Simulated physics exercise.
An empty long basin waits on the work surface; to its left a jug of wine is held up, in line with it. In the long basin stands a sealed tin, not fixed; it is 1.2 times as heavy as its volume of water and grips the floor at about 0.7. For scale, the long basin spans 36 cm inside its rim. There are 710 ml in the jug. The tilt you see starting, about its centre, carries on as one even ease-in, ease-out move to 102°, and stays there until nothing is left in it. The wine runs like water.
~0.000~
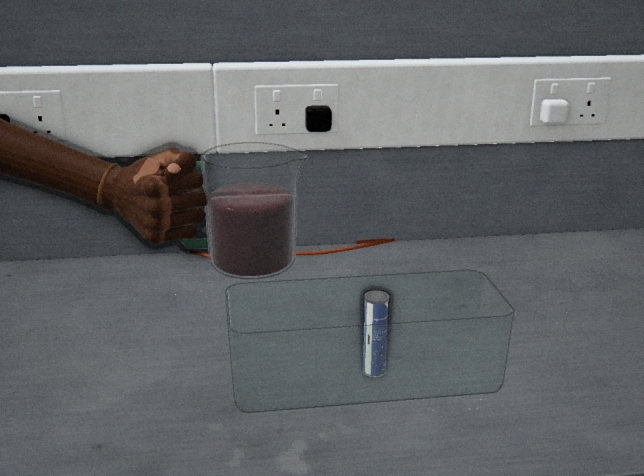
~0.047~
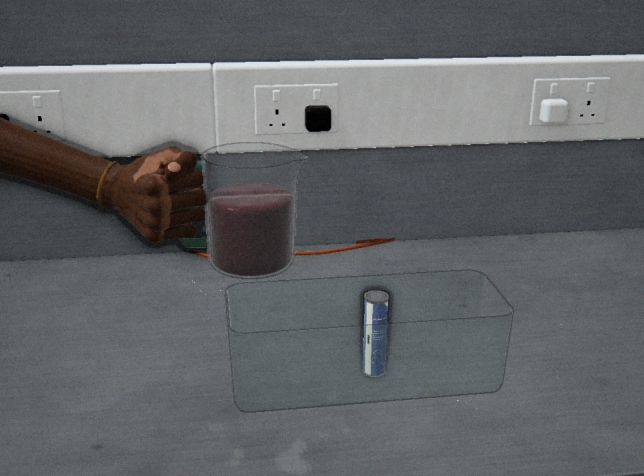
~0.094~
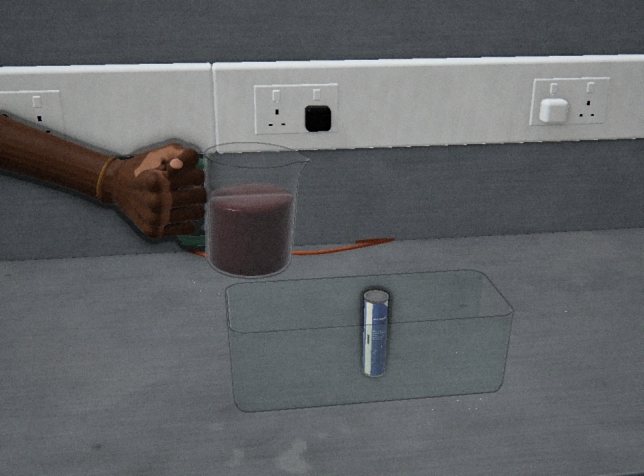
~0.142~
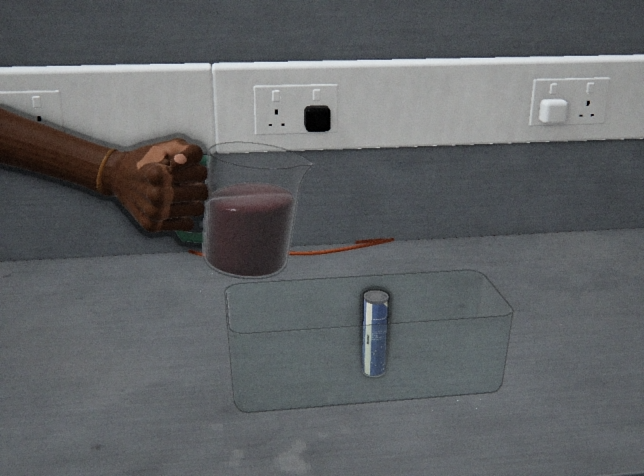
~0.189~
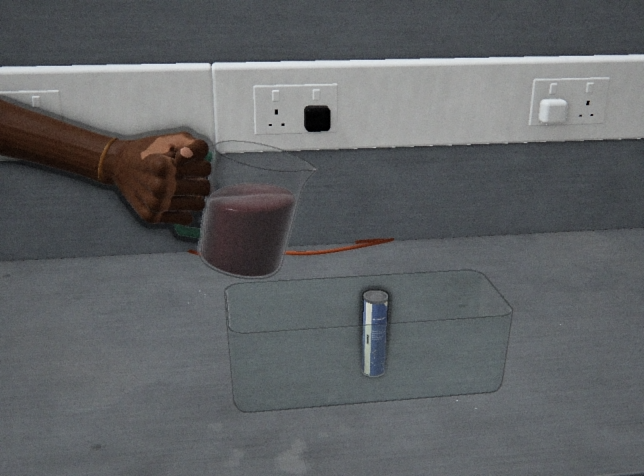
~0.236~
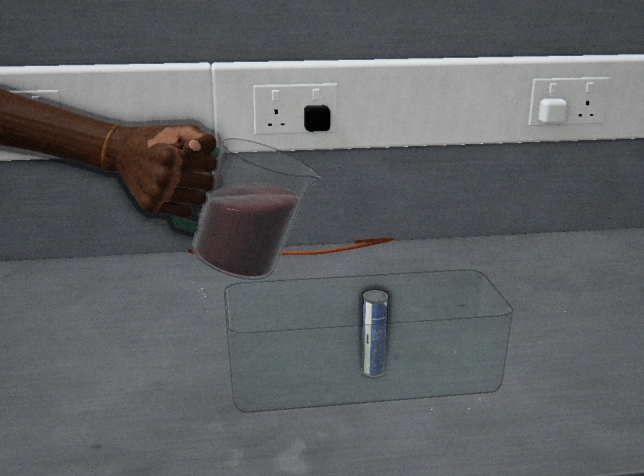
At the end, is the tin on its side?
The tin falls.
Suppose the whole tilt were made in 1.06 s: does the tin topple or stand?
Then it goes over.
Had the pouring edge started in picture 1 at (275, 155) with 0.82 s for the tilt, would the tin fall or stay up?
Then it stays up.
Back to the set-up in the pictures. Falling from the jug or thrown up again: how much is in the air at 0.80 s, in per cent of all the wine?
Near 20 in a hundred.
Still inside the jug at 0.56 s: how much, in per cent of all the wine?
Some 88 per cent.
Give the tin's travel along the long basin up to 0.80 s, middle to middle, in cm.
About 2 cm.
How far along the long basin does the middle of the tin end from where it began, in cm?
Some 10.0 cm.
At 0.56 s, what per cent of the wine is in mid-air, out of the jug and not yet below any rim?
About 12 per cent.
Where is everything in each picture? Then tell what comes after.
The first picture shows tilt 0°; pouring edge (308, 154); surface from (207, 197) to (293, 192); the long basin's rim runs from (228, 309) to (498, 292); the tin's top is at (377, 300).
The second picture shows tilt 1°; pouring edge (309, 155); surface from (207, 196) to (293, 192).
The third picture shows tilt 3°; pouring edge (311, 157); surface from (207, 197) to (293, 193).
The fourth picture shows tilt 7°; pouring edge (314, 162); surface from (208, 198) to (295, 193).
The fifth picture shows tilt 13°; pouring edge (318, 168); surface from (209, 198) to (296, 194).
The sixth picture shows tilt 19°; pouring edge (322, 175); surface from (207, 199) to (298, 195).
After 0.56 s the tilt is 79° and 88 per cent is still to pour; the tin stands where it began.
After 0.80 s the tilt is 102° and 34 per cent is still to pour; the tin stands 2 cm from where it began.
After 1.05 s the tilt is 102° and 7 per cent is still to pour; the tin leans 46°.
After 1.32 s the tilt is 102° and 1 per cent is still to pour; the tin lies on its side.
In the end the tin lies on its side.
